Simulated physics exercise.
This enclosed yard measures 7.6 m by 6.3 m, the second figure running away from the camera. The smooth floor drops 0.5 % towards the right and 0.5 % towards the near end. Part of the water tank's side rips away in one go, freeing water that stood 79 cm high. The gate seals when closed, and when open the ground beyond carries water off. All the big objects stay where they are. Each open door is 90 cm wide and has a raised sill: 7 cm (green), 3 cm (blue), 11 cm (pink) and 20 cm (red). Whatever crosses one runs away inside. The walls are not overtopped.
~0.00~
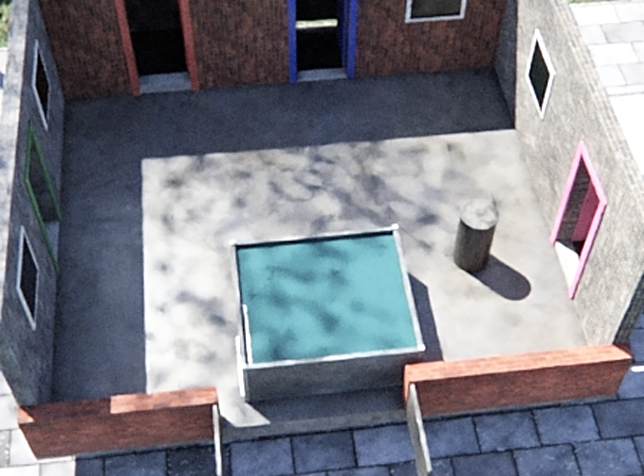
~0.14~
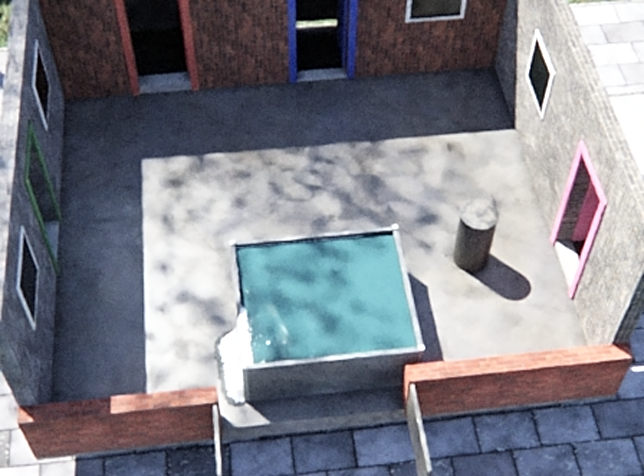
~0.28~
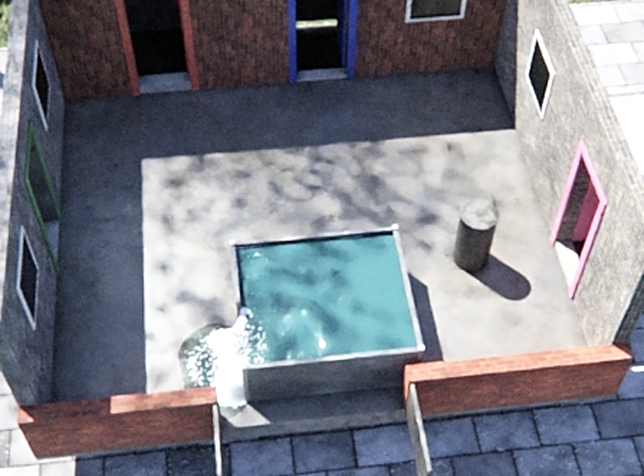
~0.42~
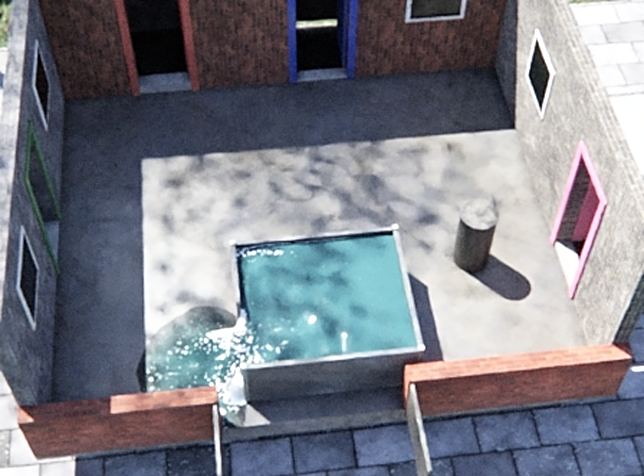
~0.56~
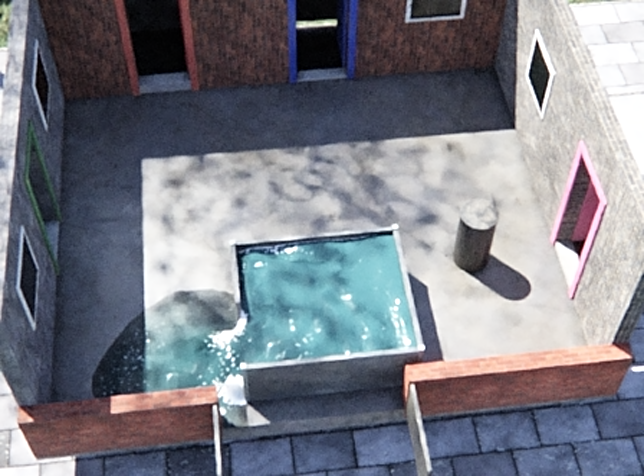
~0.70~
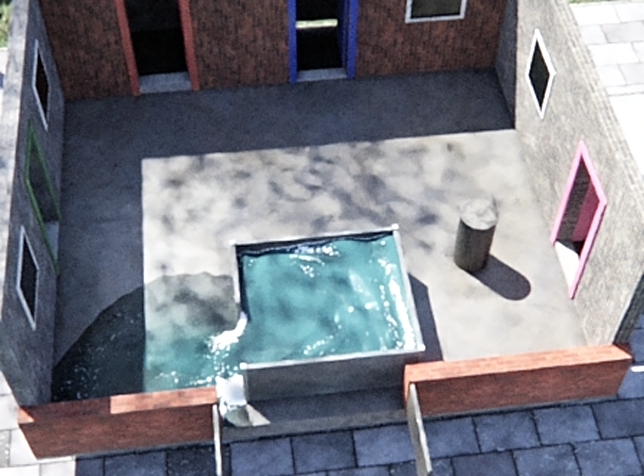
Water burst from the left side of a square tank in a walled yard and spread across the floor toward the near left corner, while the water still inside grew choppy beside a short pillar.
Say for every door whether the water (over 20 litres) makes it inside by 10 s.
The water let in: At the green door it exceeds the limit; at the blue door it goes over the limit; at the pink door it keeps below the limit; at the red door it stays under the limit.
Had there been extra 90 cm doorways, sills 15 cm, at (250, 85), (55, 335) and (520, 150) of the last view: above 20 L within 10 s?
In turn: Under, above, below.
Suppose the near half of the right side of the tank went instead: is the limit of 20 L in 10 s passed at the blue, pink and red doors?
Then: Blue above, pink above, red not over.
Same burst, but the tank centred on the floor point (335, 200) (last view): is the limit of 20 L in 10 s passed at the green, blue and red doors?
Then: Green over, blue below, red not over.
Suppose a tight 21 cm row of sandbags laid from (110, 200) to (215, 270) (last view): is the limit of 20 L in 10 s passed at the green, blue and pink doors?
Then: Green above, blue below, pink not over.
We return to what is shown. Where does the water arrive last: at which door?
It is the pink one.
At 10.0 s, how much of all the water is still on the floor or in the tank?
Some 94 per cent remains.
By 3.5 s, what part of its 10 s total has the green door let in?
About 40 per cent.
After 1.4 s water covers 15 % of the floor and is deepest (60 cm) near (65, 417); green door not reached, blue door not reached, pink door not reached, red door not reached.
After 2.2 s water covers 15 % of the floor and is deepest (52 cm) near (65, 405); green door 14 cm at the sill, 2 L in, blue door not reached, pink door not reached, red door not reached.
After 3.5 s water covers 40 % of the floor and is deepest (33 cm) near (145, 420); green door 12 cm at the sill, 22 L in, blue door not reached, pink door not reached, red door 25 cm at the sill, 0 L in.
After 6.0 s water covers 65 % of the floor and is deepest (22 cm) near (108, 105); green door 10 cm at the sill, 44 L in, blue door 7 cm at the sill, 14 L in, pink door not reached, red door 18 cm at the sill, 5 L in.
After 10.0 s water covers 90 % of the floor and is deepest (17 cm) near (596, 373); green door 7 cm at the sill, 55 L in, blue door 5 cm at the sill, 41 L in, pink door 9 cm at the sill, 0 L in, red door 11 cm at the sill, 5 L in.
